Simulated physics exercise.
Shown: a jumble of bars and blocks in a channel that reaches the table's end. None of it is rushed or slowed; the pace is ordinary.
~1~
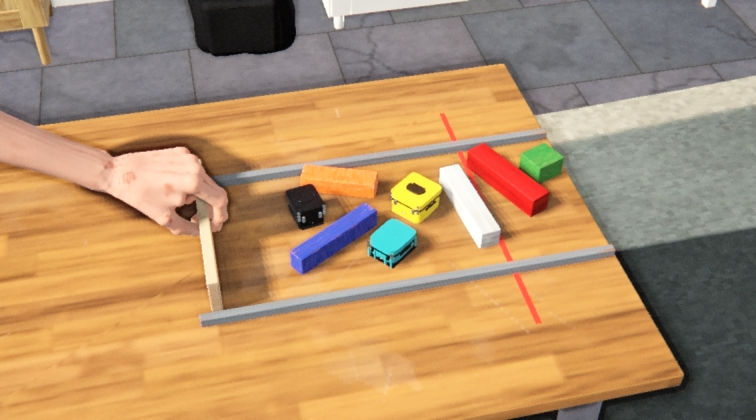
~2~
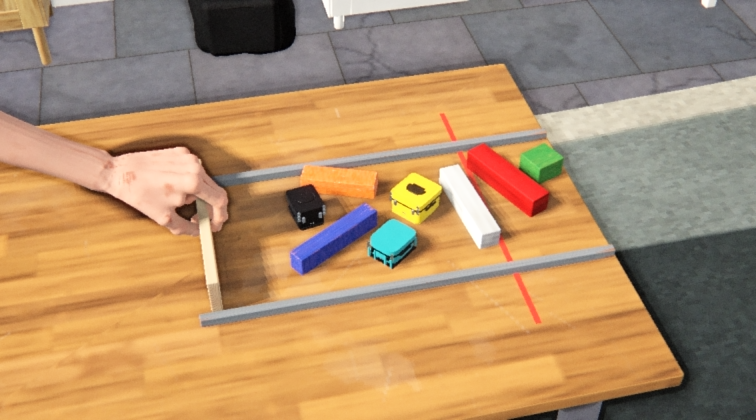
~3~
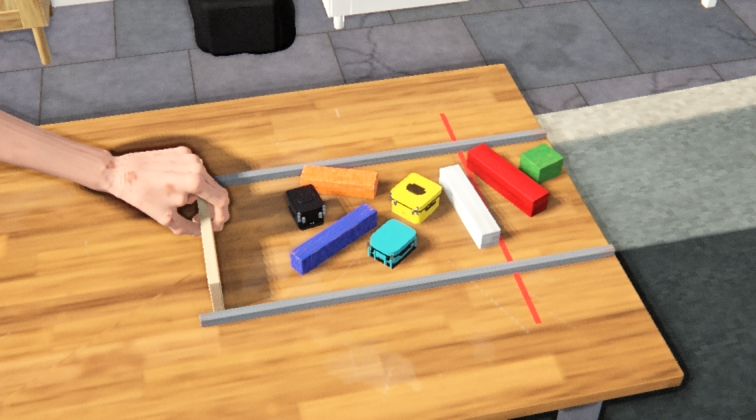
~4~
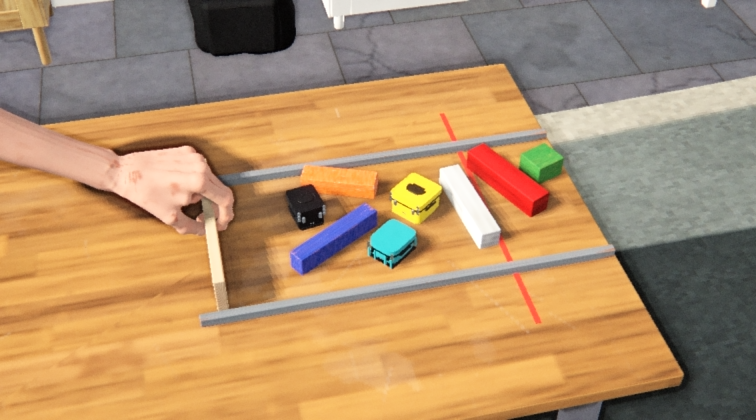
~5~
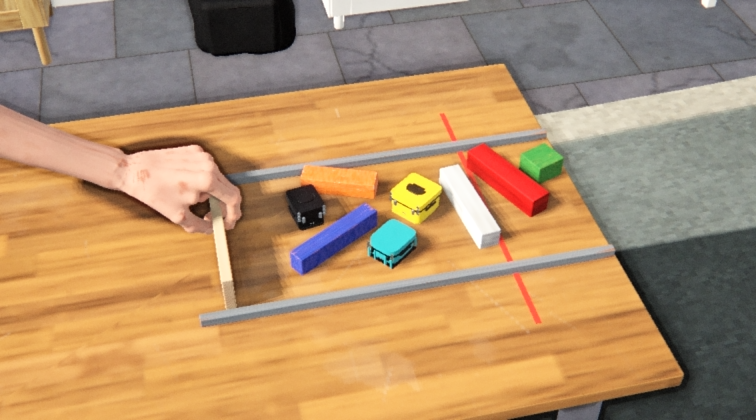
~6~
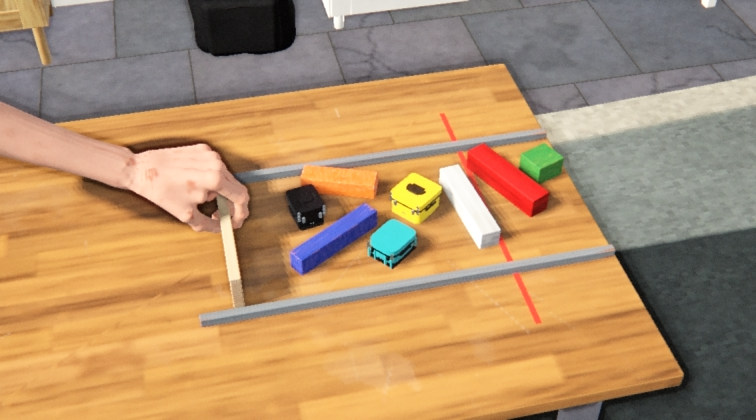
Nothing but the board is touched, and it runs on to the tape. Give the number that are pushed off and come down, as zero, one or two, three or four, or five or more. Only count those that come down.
One or two come down.
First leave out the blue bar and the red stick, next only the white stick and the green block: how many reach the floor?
Result: 0, then 0.
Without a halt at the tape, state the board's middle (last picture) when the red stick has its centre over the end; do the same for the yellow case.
The middle is at (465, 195) when it's the red stick, and at (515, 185) when it's the yellow case.
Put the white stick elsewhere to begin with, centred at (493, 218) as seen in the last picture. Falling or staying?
It remains in place.
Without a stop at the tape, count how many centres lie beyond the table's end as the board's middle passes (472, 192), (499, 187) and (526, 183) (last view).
Per position: 2 / 3 / 4.
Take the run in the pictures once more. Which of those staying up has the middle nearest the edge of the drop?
The white stick.
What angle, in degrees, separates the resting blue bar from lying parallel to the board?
The angle comes out near 5 degrees.
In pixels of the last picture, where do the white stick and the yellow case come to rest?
Result: One at about (578, 191), the other at about (544, 181).
A little later, none off yet; green block at rest near (541, 164); red stick at rest near (507, 180); white stick at rest near (469, 205).
When it is over, the number that fall off is one or two; down, red stick and green block.
